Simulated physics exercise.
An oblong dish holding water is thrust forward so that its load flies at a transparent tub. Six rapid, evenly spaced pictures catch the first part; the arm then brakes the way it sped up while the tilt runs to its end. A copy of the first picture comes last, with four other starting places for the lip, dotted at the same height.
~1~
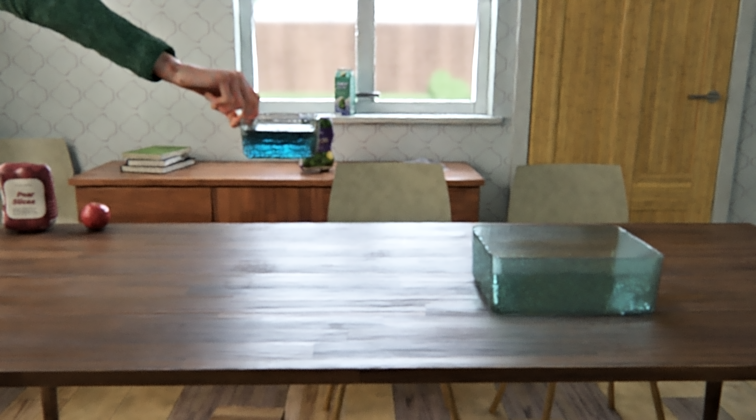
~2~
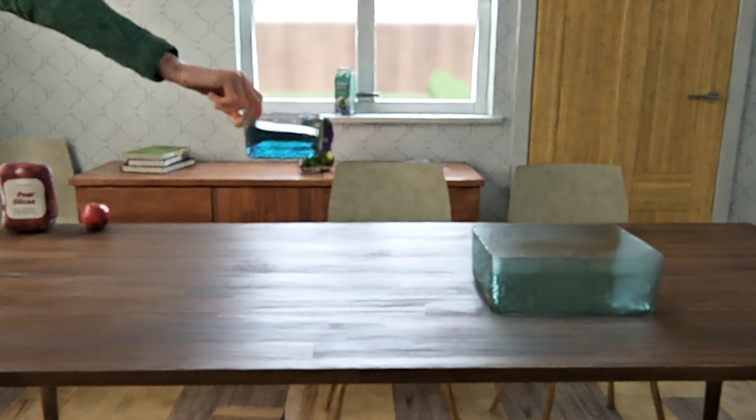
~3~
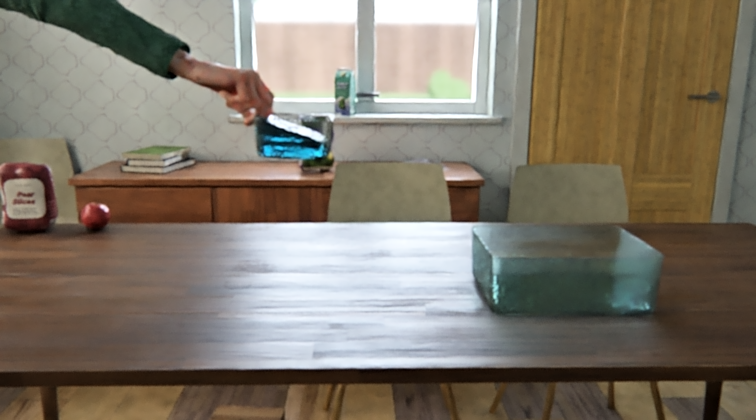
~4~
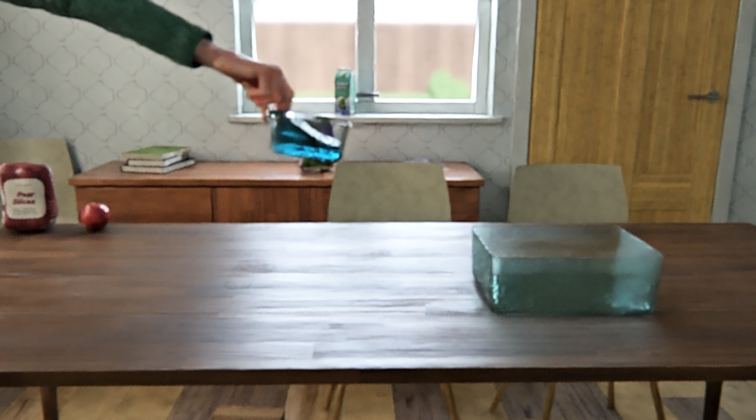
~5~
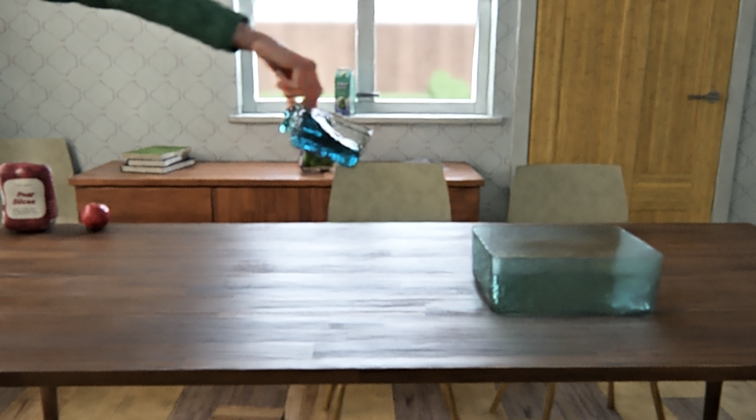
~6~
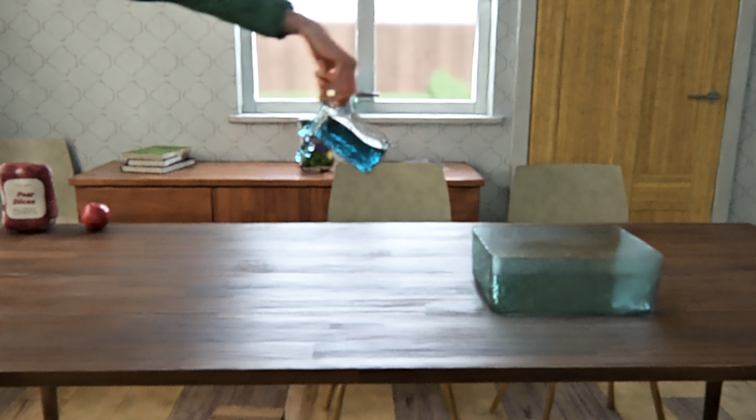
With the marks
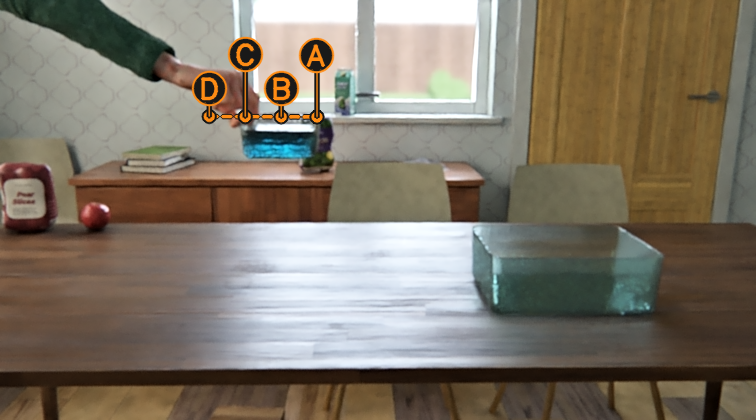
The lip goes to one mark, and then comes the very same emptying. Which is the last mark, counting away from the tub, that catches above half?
The limit is B.
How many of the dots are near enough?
Two of the four.
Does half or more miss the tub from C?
Yes, that goes wrong.
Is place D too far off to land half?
Yes, that goes wrong.
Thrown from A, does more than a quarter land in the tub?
Yes, it does.
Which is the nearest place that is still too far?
C.
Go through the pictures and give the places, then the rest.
Upright, lip at (317, 117); tub from (490, 313) to (654, 312); nothing has left yet, in the first picture.
Upright, lip at (320, 117); nothing has left yet, in the second picture.
Tipped about 2°, lip at (331, 118); water is over the rim, down to (262, 115), in the third picture.
Tipped about 9°, lip at (348, 123); water is over the rim, down to (270, 115), in the fourth picture.
Tipped about 22°, lip at (369, 131); water is over the rim, down to (285, 129), in the fifth picture.
Tipped about 37°, lip at (390, 142); water is over the rim, down to (300, 158), in the sixth picture.
In orange, A at (316, 117); B at (281, 116); C at (245, 116); D at (209, 116).
With A, about 76 % lands in the tub, 9 % falls short and 15 % goes beside or beyond.
With B, about 76 % lands in the tub, 15 % falls short and 9 % goes beside or beyond.
With C, about 10 % lands in the tub, 84 % falls short and 7 % goes beside or beyond.
With D, about 0 % lands in the tub, 97 % falls short and 3 % goes beside or beyond.
